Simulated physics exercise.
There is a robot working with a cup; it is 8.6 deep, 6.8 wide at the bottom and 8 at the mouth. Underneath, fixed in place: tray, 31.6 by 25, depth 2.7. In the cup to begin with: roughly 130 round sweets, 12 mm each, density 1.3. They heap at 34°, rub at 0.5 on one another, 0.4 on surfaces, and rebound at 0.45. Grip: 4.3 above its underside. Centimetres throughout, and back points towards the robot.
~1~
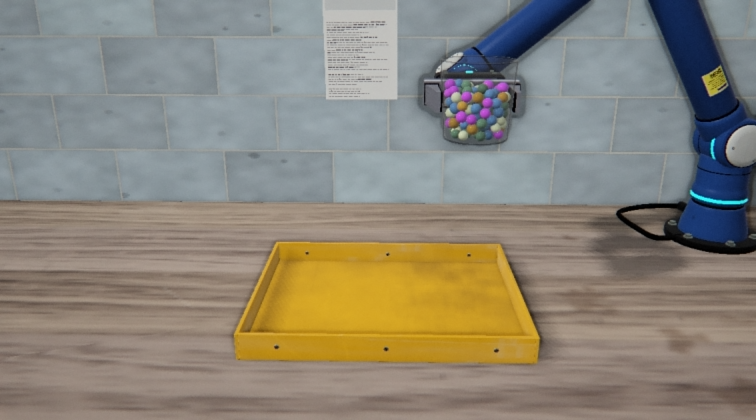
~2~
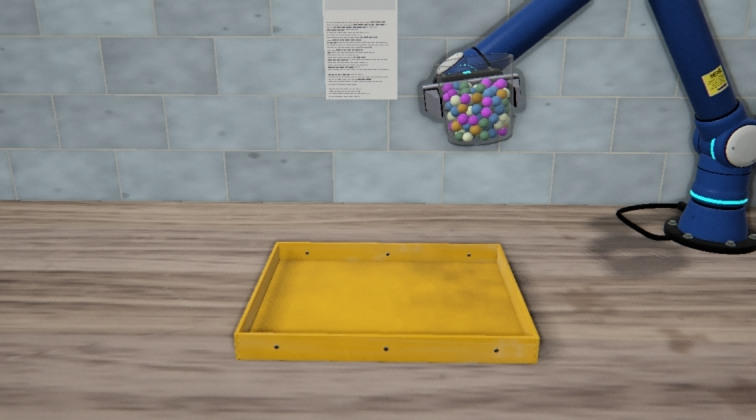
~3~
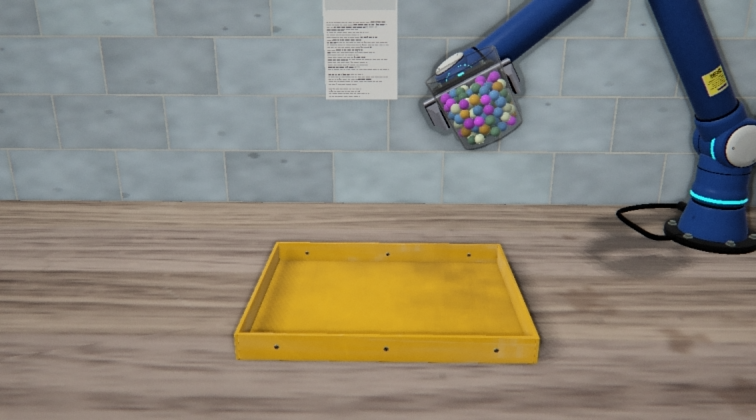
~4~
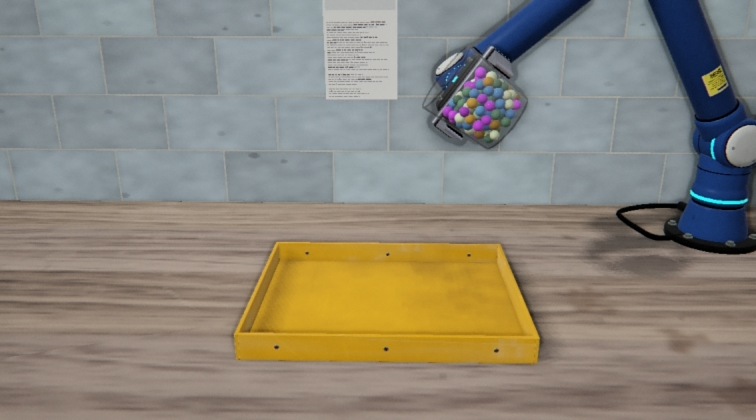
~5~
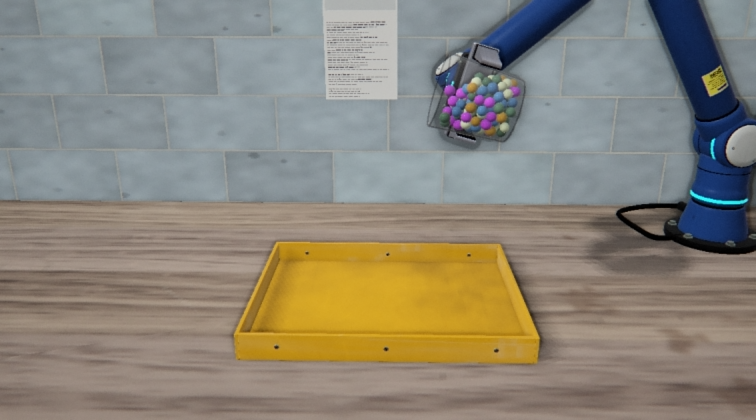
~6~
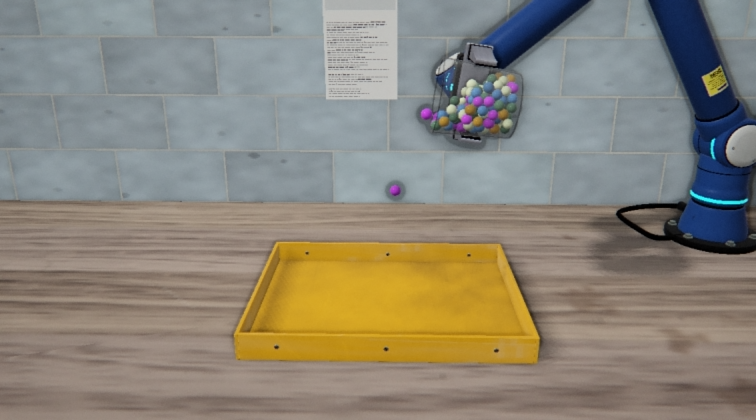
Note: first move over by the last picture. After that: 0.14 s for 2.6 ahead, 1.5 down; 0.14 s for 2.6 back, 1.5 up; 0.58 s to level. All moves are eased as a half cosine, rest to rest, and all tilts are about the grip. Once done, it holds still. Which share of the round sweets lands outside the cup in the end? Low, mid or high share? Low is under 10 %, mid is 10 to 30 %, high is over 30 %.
A mid share.
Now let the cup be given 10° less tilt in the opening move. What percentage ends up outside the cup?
Close to 5 in a hundred, I'd say.
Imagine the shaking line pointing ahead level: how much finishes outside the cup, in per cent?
Some 25 in a hundred.
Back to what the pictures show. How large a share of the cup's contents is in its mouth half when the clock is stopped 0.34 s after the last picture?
Around 45 in a hundred.
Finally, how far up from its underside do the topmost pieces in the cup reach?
Some 7.0 cm.
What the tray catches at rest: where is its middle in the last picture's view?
Middle point: About (375, 301).
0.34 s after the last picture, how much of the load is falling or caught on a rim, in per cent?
It amounts to roughly 10 in a hundred.
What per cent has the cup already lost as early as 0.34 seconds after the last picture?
About 15 per cent.
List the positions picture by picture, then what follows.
The first picture shows cup middle at (477, 101), level; upper third of the load around (478, 96), from x 450 to 505, top at y 85; 131 in the cup.
The second picture shows cup middle at (477, 101), tilted 8° forward; upper third of the load around (477, 95), from x 450 to 505, top at y 85.
The third picture shows cup middle at (477, 101), tilted 28° forward; upper third of the load around (484, 94), from x 445 to 510, top at y 75.
The fourth picture shows cup middle at (477, 101), tilted 54° forward; upper third of the load around (488, 91), from x 450 to 515, top at y 75.
The fifth picture shows cup middle at (477, 101), tilted 74° forward; upper third of the load around (490, 91), from x 445 to 515, top at y 80.
The sixth picture shows cup middle at (477, 101), tilted 82° forward; upper third of the load around (493, 91), from x 395 to 515, top at y 80; 130 in the cup, 1 in flight or on a rim.
Then, 0.34 s after the last picture, tilted 80° forward, highest piece 27 above the table; 112 in the cup, 6 in the tray, 13 in flight or on a rim.
Then, 0.69 s after the last picture, tilted 17° forward, highest piece 29 above the table; 112 in the cup, 19 in the tray.
Then, 1.06 s after the last picture, level, highest piece 29 above the table; 112 in the cup, 19 in the tray.
Then, 2.11 s after the last picture, level, highest piece 29 above the table; 112 in the cup, 19 in the tray.
Final count, 112 in the cup, 19 in the tray. That is 15 % outside the cup.
